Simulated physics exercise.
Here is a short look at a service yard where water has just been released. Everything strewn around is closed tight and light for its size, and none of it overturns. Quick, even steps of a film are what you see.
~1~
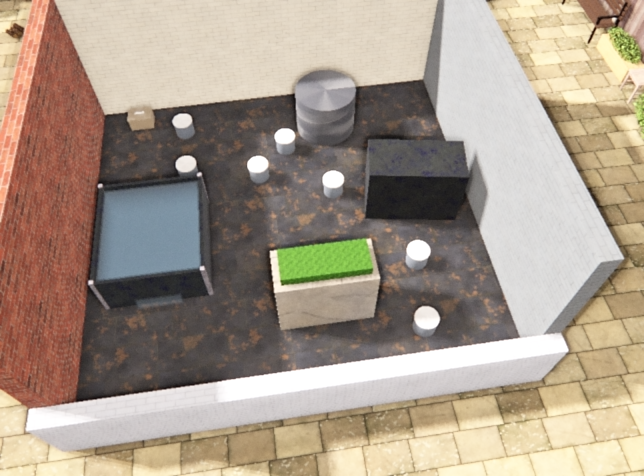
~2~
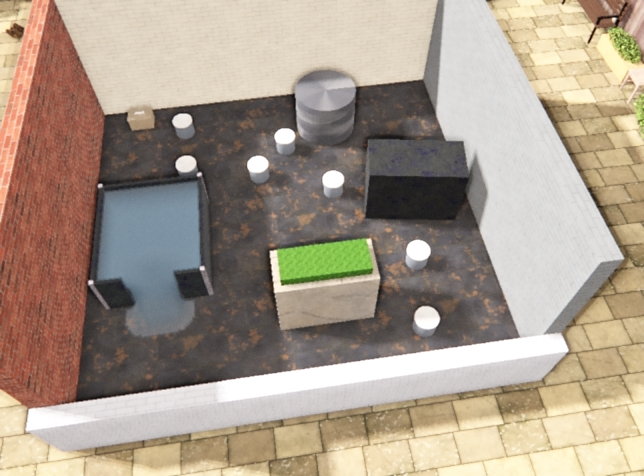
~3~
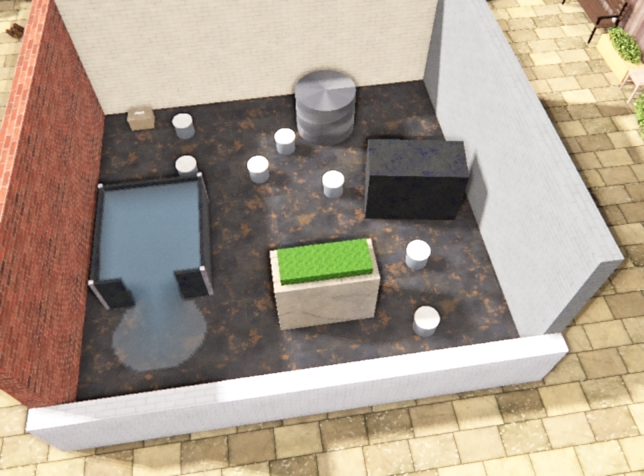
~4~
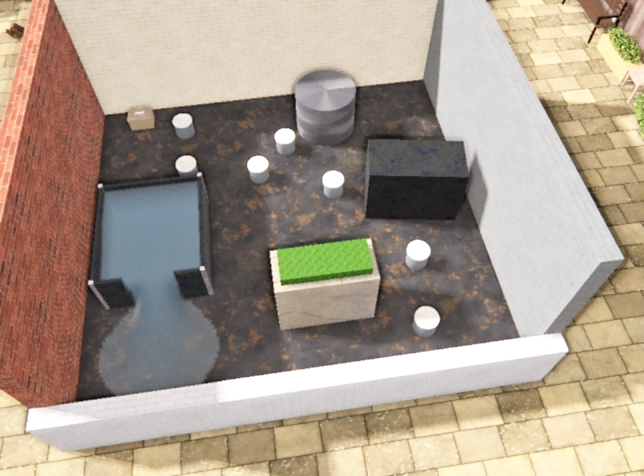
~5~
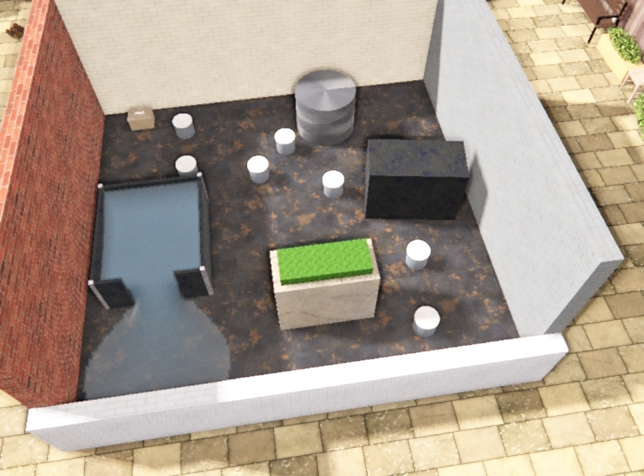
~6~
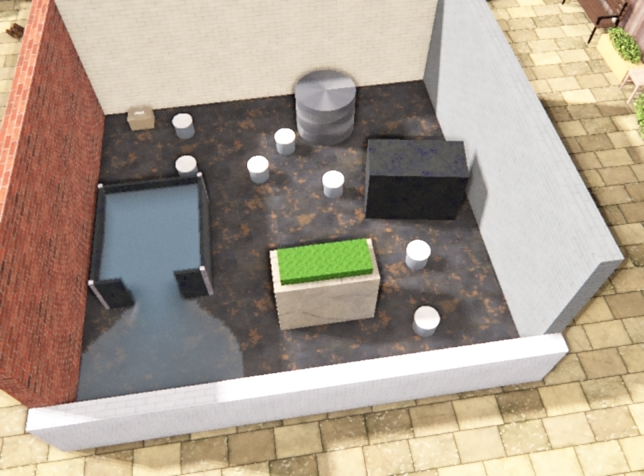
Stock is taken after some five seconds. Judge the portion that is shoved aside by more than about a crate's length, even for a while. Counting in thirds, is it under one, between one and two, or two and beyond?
In thirds: Under one.
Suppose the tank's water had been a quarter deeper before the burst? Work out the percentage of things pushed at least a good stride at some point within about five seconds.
Close to 20 in a hundred, give or take.
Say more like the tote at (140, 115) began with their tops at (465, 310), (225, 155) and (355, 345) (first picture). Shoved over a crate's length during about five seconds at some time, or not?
Going by the order given: Travels that far, stays in place, travels that far.
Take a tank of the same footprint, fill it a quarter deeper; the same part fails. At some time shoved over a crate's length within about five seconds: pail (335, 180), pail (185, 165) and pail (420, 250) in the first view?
Not beyond that, then not beyond that, then not beyond that.
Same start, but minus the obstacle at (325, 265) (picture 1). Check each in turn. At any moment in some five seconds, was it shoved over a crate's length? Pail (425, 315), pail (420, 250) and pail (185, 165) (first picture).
Well, the first was pushed clear, the second was pushed clear, and the third stayed in place.
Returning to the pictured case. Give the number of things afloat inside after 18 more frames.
The count is 1.
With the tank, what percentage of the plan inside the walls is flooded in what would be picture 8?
I'd put it near 15 percent.
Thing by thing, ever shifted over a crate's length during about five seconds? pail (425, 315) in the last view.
Looks like the full distance to me.
A moment on, 0 of 8 are well off their spots; 0 afloat.
Next, 0 of 8 are well off their spots; 0 afloat.
Later, 1 of 8 are well off their spots; 1 afloat.
In the end, 1 of 8 are well off their spots, and 1 have been at some point; 0 afloat.
